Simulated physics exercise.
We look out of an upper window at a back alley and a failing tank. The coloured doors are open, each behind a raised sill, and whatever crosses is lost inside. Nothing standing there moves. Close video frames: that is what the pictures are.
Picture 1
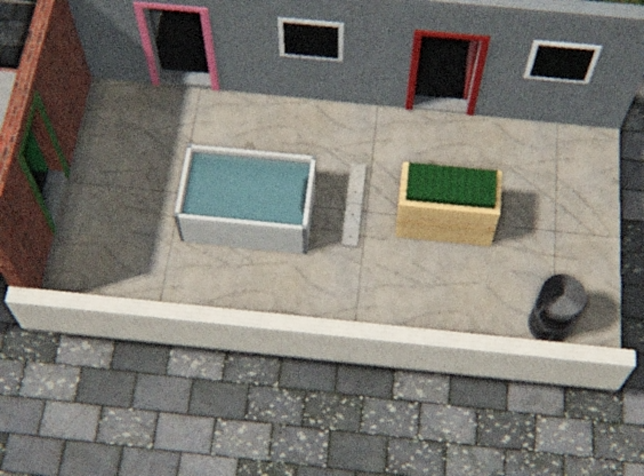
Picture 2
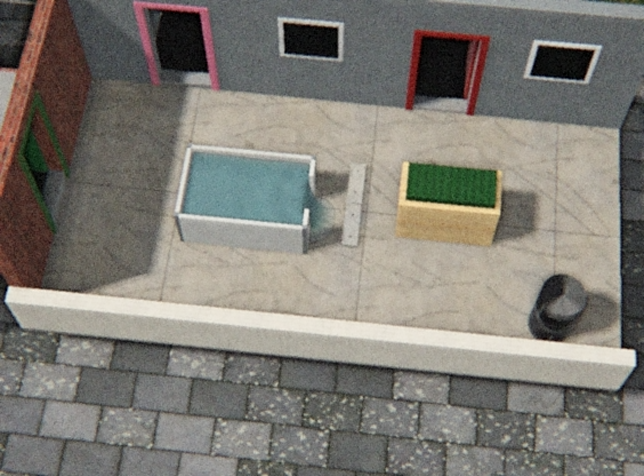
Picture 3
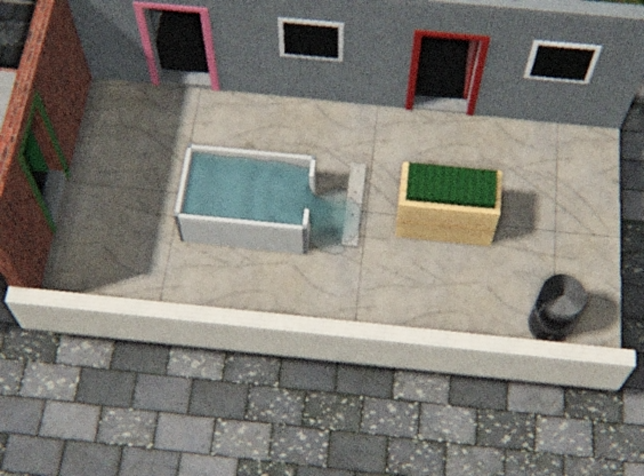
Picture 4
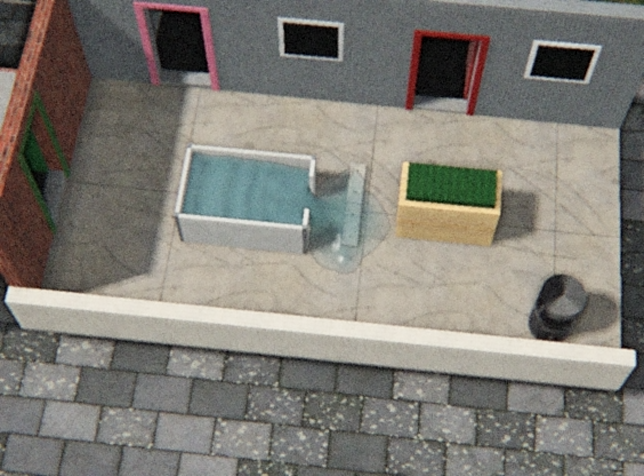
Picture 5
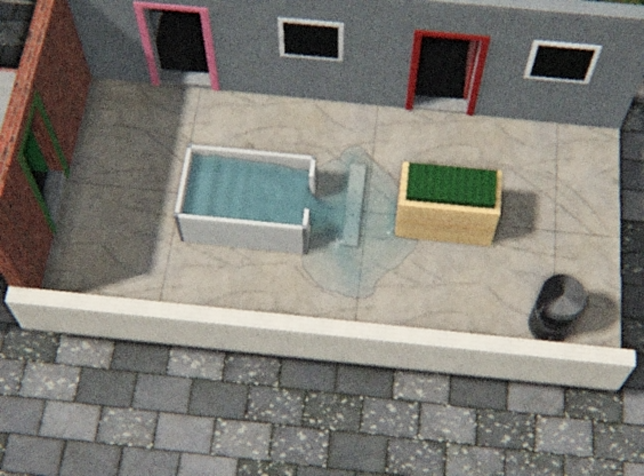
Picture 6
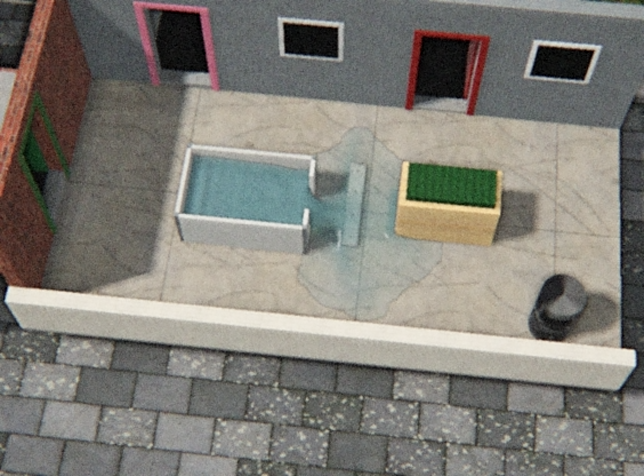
The clip shows an open tank of water in a paved yard with coloured doorways; water pours from a gap in its right side, passes a low pale strip, and spreads across the floor to a green-topped box.
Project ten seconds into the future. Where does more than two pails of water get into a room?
Outcome: The green door will respect the limit, the pink door will respect the limit, the red door will break the limit.
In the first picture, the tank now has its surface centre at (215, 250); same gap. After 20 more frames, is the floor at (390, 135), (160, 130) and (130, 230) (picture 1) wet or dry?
I'd say swamped for the first, still dry for the second and still dry for the third.
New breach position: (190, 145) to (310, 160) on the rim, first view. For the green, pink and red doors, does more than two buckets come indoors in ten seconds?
Result - green door does not reach it, pink door tops the mark, red door does not reach it.
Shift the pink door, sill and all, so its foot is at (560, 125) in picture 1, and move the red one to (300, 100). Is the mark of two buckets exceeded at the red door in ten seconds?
Well, in that case the red comes up short.
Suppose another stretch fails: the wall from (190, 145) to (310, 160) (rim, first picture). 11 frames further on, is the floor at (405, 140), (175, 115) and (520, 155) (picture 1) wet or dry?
Point by point: Soaked; soaked; soaked.
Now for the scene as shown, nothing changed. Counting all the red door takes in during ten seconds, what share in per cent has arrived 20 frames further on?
By then roughly 80 percent of the ten-second total is in.
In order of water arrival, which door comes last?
The green-painted one.
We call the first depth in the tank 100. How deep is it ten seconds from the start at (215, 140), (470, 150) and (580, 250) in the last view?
Respectively 2, 4 and 2 per cent.
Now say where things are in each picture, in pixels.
The first picture shows the open tank at (246, 189) is whole and still.
In the second picture, the front is at (328, 230), out from the gap at (308, 208).
In the third picture, the front is at (355, 227), out from the gap at (308, 210).
In the fourth picture, water pours out at (308, 210) and has run to (385, 226).
In the fifth picture, water pours out at (308, 210) and has run to (406, 249).
In the sixth picture, the front is at (429, 258), out from the gap at (308, 210).
A moment on, water covers 30 % of the floor; the green door not reached, the pink door not reached, the red door wet at the sill, nothing in.
Next, water covers 35 % of the floor; the green door not reached, the pink door not reached, the red door over two buckets in.
Then, water covers 45 % of the floor; the green door not reached, the pink door not reached, the red door over two buckets in.
Later, water covers 65 % of the floor; the green door not reached, the pink door wet at the sill, nothing in, the red door over two buckets in.
In the end, water covers 80 % of the floor; the green door wet at the sill, nothing in, the pink door wet at the sill, nothing in, the red door over two buckets in.
